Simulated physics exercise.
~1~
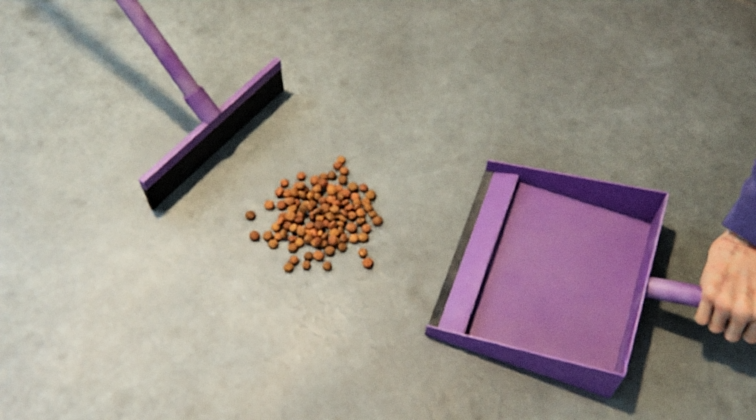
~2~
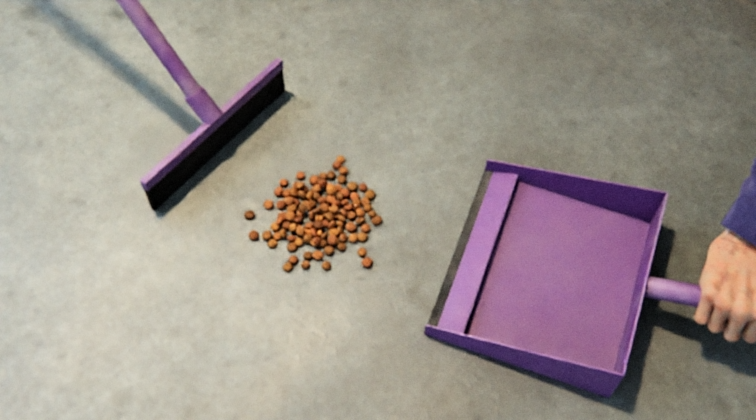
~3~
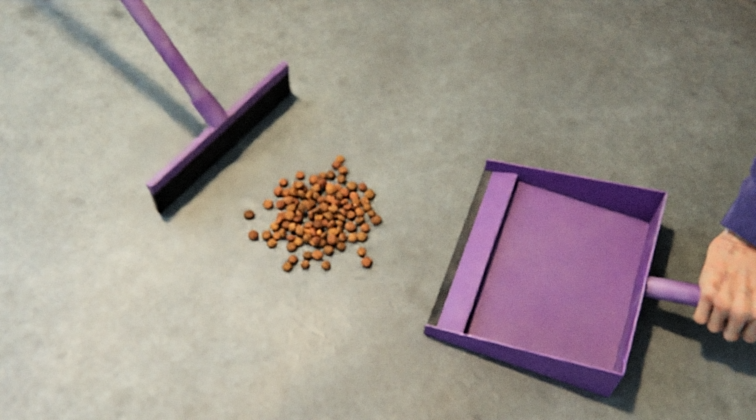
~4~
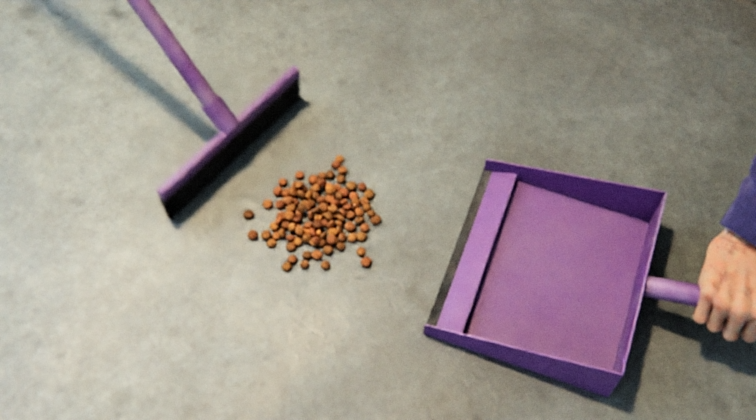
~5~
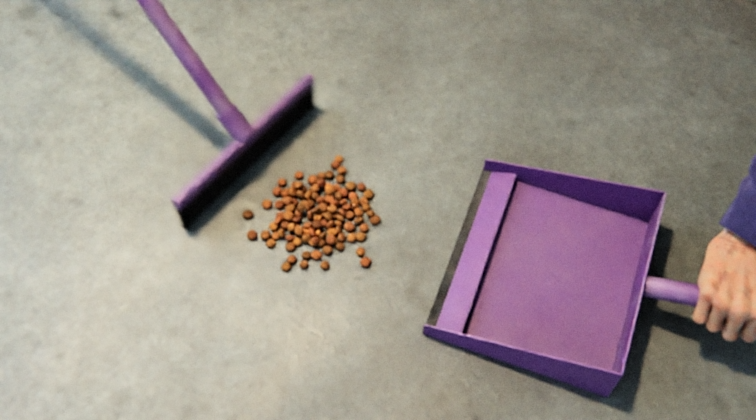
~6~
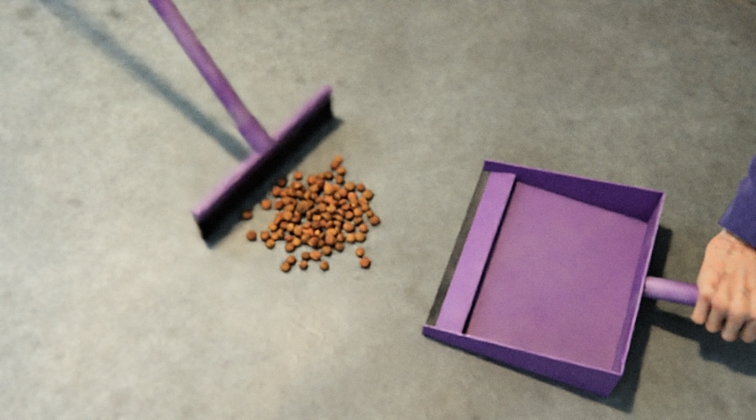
On a grey concrete floor, a purple-handled broom blade slid down and to the right up to the edge of a pile of brown kibble, while a hand held a purple dustpan still at the right.
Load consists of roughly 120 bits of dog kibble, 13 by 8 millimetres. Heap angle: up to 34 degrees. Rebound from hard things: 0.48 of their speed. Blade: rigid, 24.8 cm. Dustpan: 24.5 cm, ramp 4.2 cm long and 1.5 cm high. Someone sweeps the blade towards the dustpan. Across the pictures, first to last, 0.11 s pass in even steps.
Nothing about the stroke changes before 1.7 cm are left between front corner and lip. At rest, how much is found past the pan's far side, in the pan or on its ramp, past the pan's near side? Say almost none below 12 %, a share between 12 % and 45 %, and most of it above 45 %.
In the end past the pan's far side: A tiny portion, in the pan or on its ramp: The main portion, past the pan's near side: A sizeable portion.
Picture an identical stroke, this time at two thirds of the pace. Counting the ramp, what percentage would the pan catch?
Share: Close to 25 %.
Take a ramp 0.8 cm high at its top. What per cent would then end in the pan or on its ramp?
60 per cent.
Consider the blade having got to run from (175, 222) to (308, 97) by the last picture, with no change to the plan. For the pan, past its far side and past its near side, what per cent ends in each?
Pan: 40, far side: 0, near side: 35.
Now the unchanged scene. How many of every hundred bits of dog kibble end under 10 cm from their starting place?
Around 0 in a hundred.
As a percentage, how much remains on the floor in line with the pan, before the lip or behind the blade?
Close to 25 per cent of them end up there.
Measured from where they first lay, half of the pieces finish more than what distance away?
22 cm, roughly.
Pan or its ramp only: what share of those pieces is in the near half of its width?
80 per cent.
Then, 0.09 s after the last picture, middle of the blade 13 cm from the lip; 0 % over the lip, far side 0 %, near side 0 %.
Then, 0.15 s after the last picture, middle of the blade 7 cm from the lip; 0 % over the lip, far side 0 %, near side 10 %.
Then, 0.34 s after the last picture, middle of the blade 6 cm from the lip; 55 % over the lip, far side 0 %, near side 20 %.
In the end, far side 0 %, pan 55 %, near side 20 %, in front of the lip or behind the blade 25 %.
